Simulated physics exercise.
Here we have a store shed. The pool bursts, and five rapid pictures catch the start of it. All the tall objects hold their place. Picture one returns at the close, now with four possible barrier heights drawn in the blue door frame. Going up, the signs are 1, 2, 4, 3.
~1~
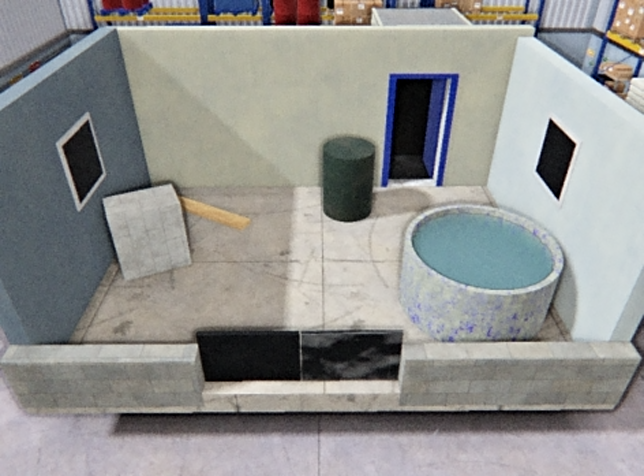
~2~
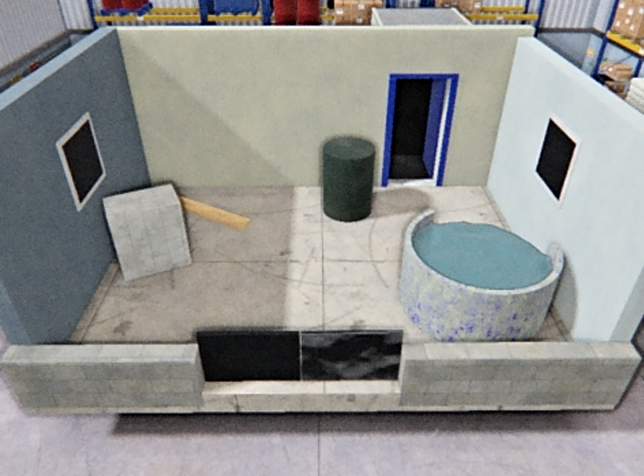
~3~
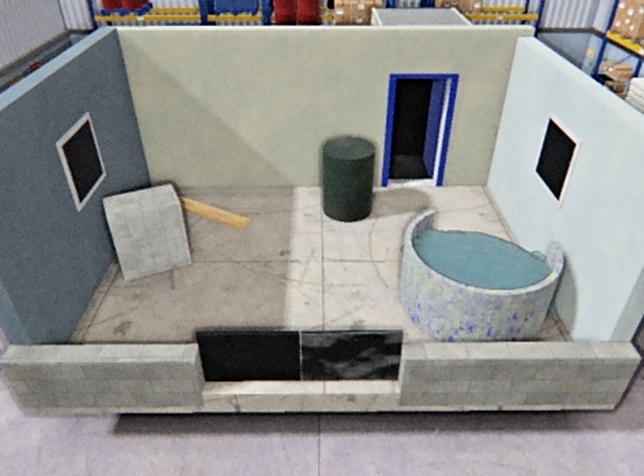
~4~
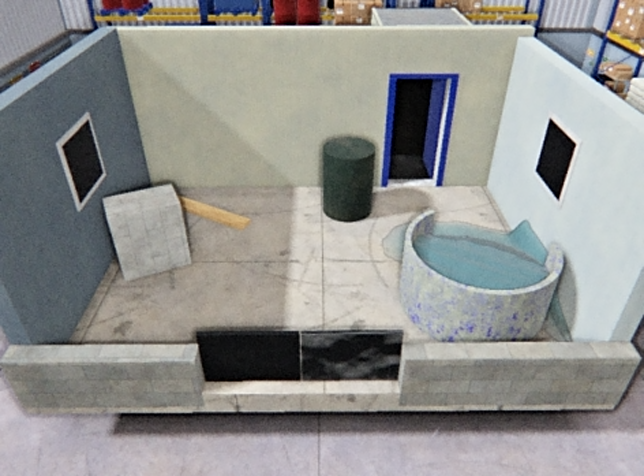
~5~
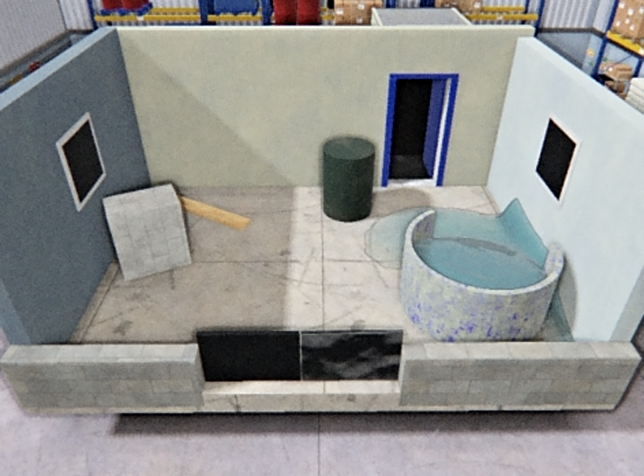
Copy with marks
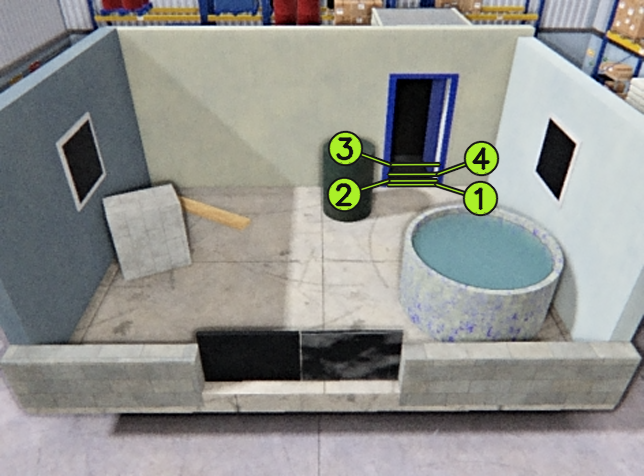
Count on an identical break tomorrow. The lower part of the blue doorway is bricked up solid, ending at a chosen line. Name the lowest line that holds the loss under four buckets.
Use mark 3.
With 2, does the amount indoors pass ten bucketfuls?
Yes, clearly.
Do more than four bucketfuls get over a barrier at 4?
Yes.
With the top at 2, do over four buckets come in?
Yes.
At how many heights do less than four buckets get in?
One.
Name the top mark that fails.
The answer is 4.
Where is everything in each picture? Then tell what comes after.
The first frame shows water in the pool at rest, its middle at (481, 249); foot of the blue doorway at (411, 186); shut gate at (300, 340).
In the second frame, 2 % of the ground under water, visible out to (547, 299).
In the third frame, 5 % of the ground under water, visible out to (556, 315).
In the fourth frame, 10 % of the ground under water, visible out to (556, 318).
In the fifth frame, 15 % of the ground under water, visible out to (388, 218).
In lime, 1 at (412, 184); 2 at (412, 180); 3 at (414, 164); 4 at (413, 174); from the bottom up 1, 2, 4, 3.
If 1 is chosen, dozens of bucketfuls pour in.
If 2 is chosen, dozens of bucketfuls pour in.
If 3 is chosen, a splash gets over, under a bucket.
If 4 is chosen, about 9 bucketfuls get in.
